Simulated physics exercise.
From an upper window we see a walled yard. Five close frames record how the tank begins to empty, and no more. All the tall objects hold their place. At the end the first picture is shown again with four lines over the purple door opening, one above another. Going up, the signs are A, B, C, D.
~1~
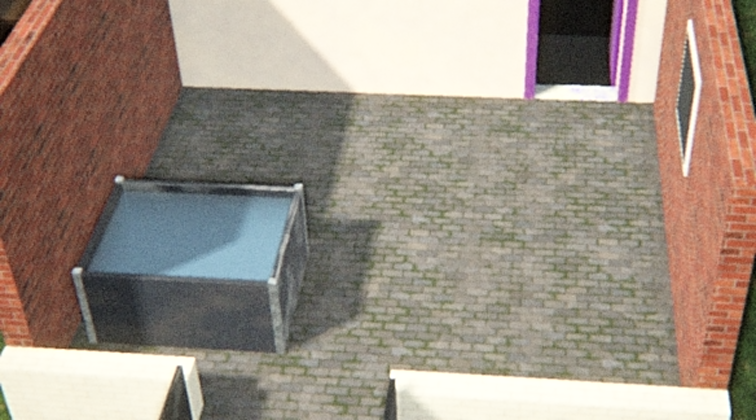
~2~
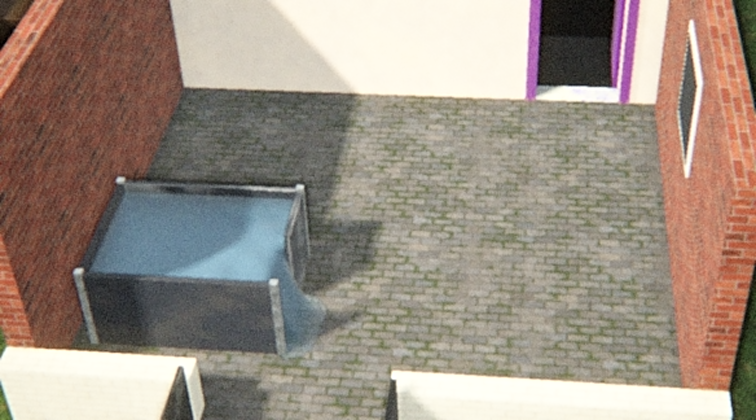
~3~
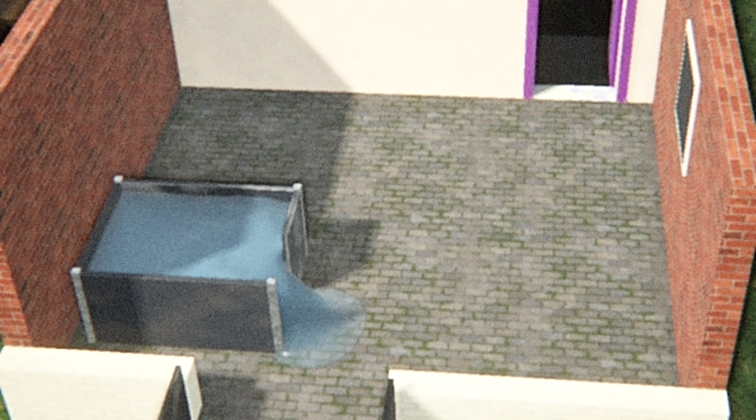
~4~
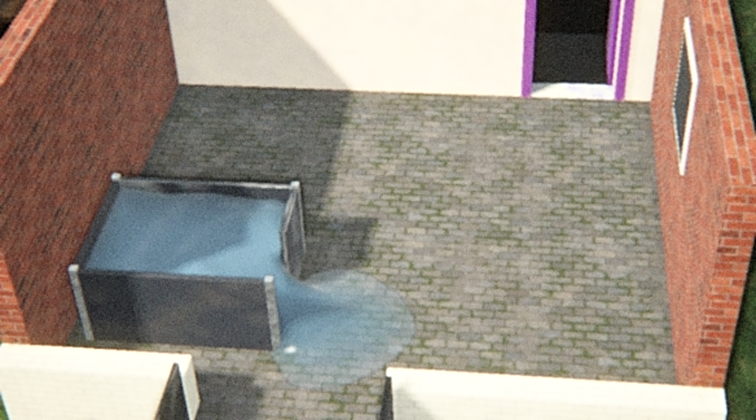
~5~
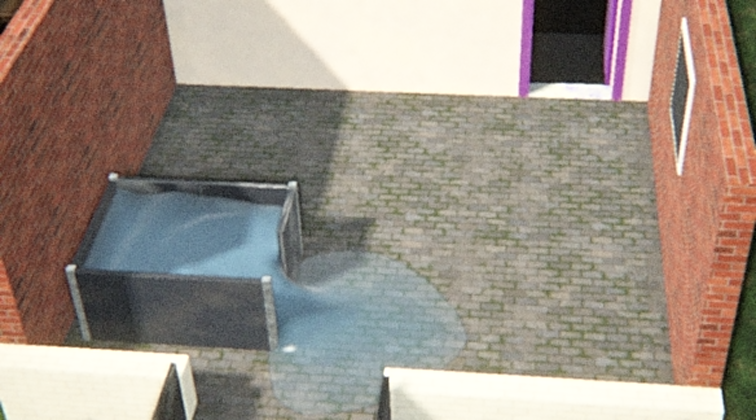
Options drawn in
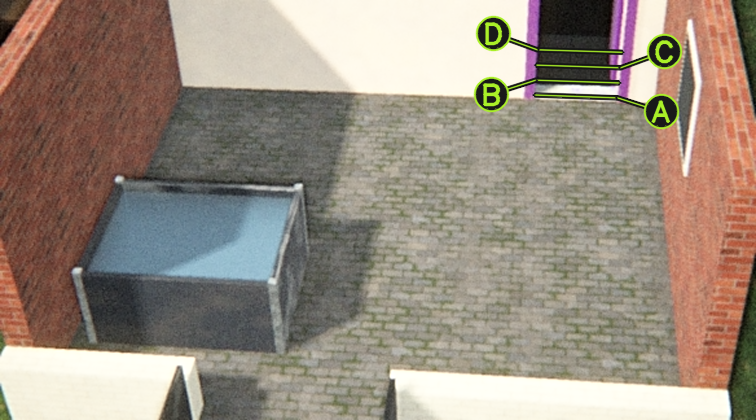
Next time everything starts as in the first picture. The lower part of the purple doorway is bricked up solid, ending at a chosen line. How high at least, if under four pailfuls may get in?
B is the one.
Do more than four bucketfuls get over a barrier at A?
Yes, it does.
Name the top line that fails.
A it is.
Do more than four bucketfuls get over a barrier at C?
No, not at all.
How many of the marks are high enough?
Three of them.
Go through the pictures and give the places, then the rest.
The first frame shows water in the tank at rest, its middle at (193, 236); foot of the purple doorway at (575, 100); open gate at (292, 360).
The second frame shows front seen at (307, 298), 1 % of the ground wet.
The third frame shows front seen at (355, 310), 2 % of the ground wet.
The fourth frame shows front seen at (402, 334), 5 % of the ground wet.
The fifth frame shows front seen at (454, 342), 10 % of the ground wet.
On the marked copy, A at (576, 96); B at (577, 81); C at (578, 66); D at (579, 51); from the bottom up A, B, C, D.
With A, some 15 bucketfuls get in.
With B, nothing gets over.
With C, nothing gets over.
With D, nothing gets over.
